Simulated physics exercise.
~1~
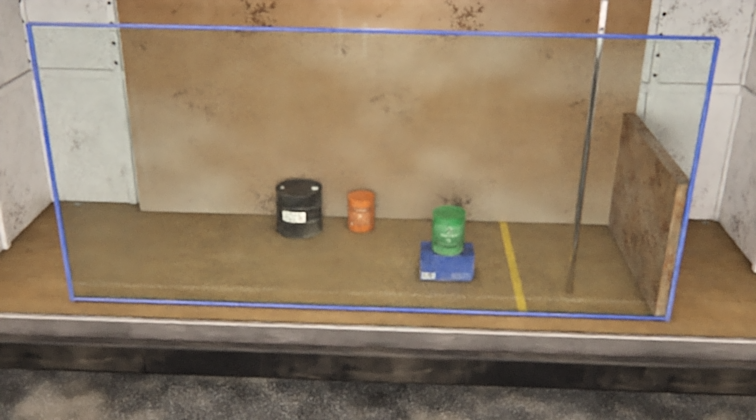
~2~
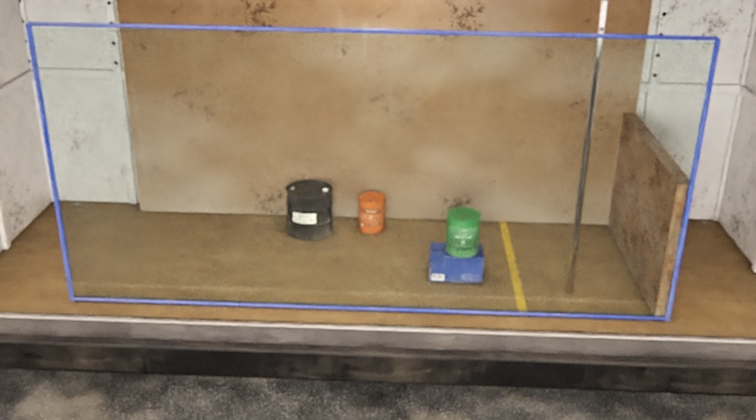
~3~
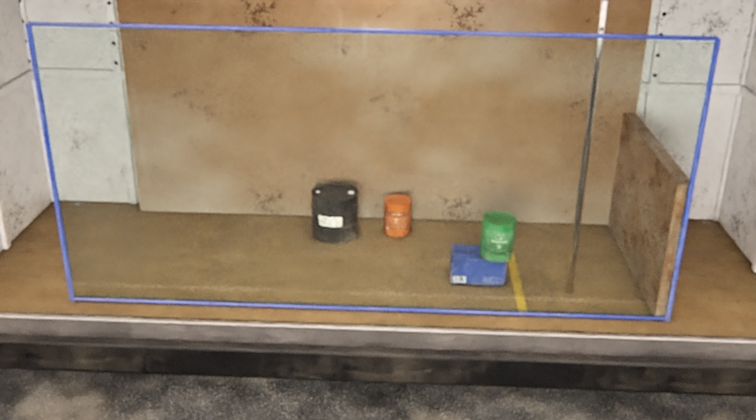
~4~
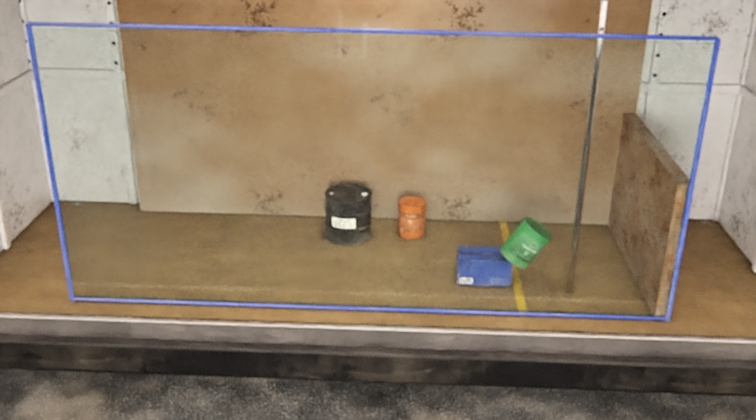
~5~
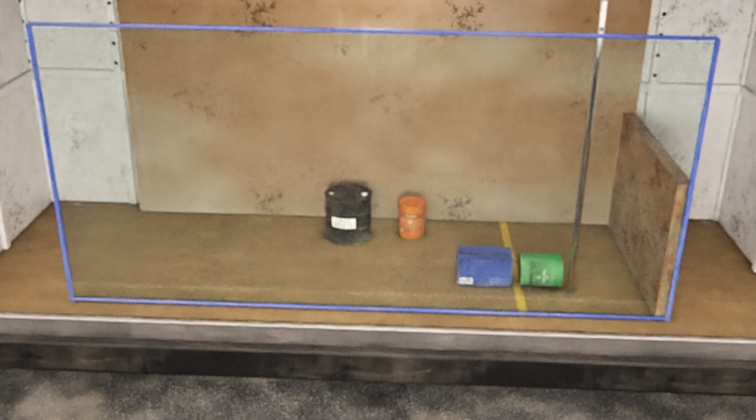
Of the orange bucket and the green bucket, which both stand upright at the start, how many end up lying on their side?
One of them does. The green bucket ends up on its side, while the orange bucket stays upright.
